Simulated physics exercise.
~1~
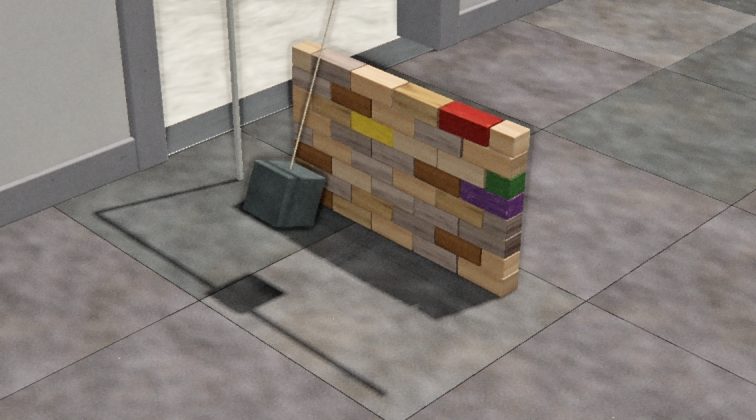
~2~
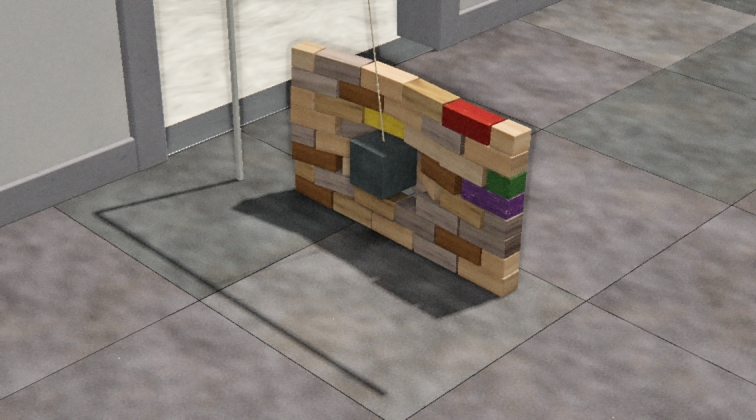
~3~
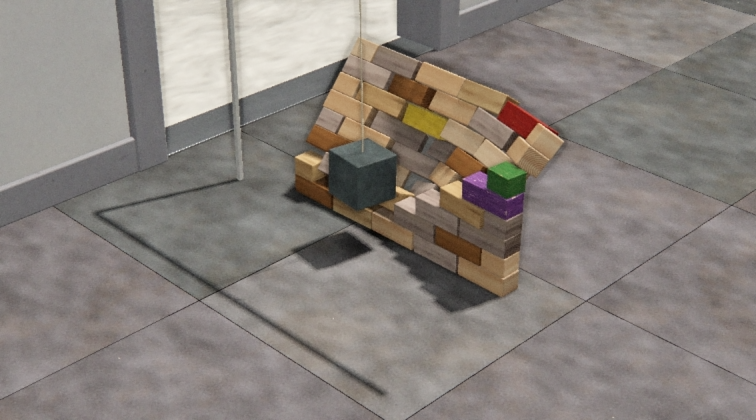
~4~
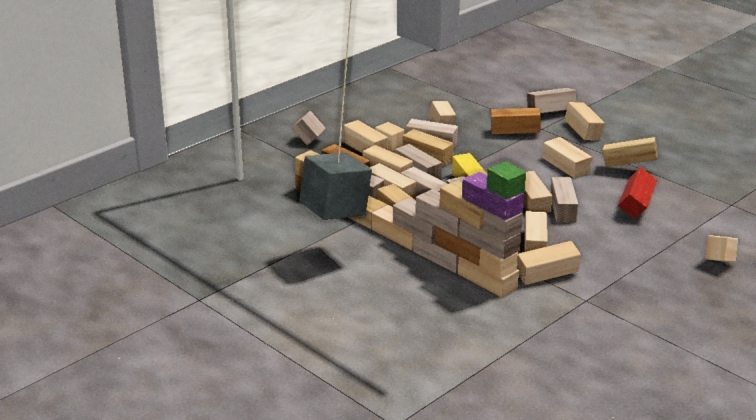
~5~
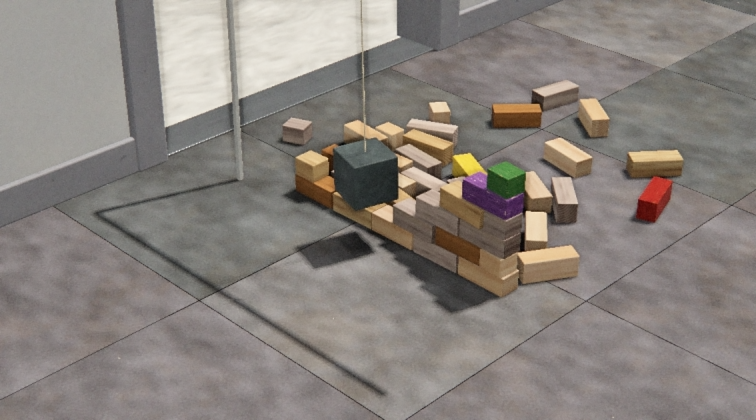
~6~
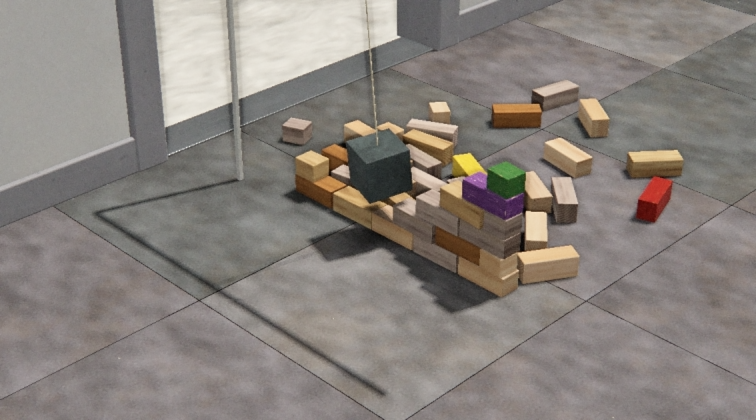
A dark hanging block swings into a wooden block wall and knocks much of it down.
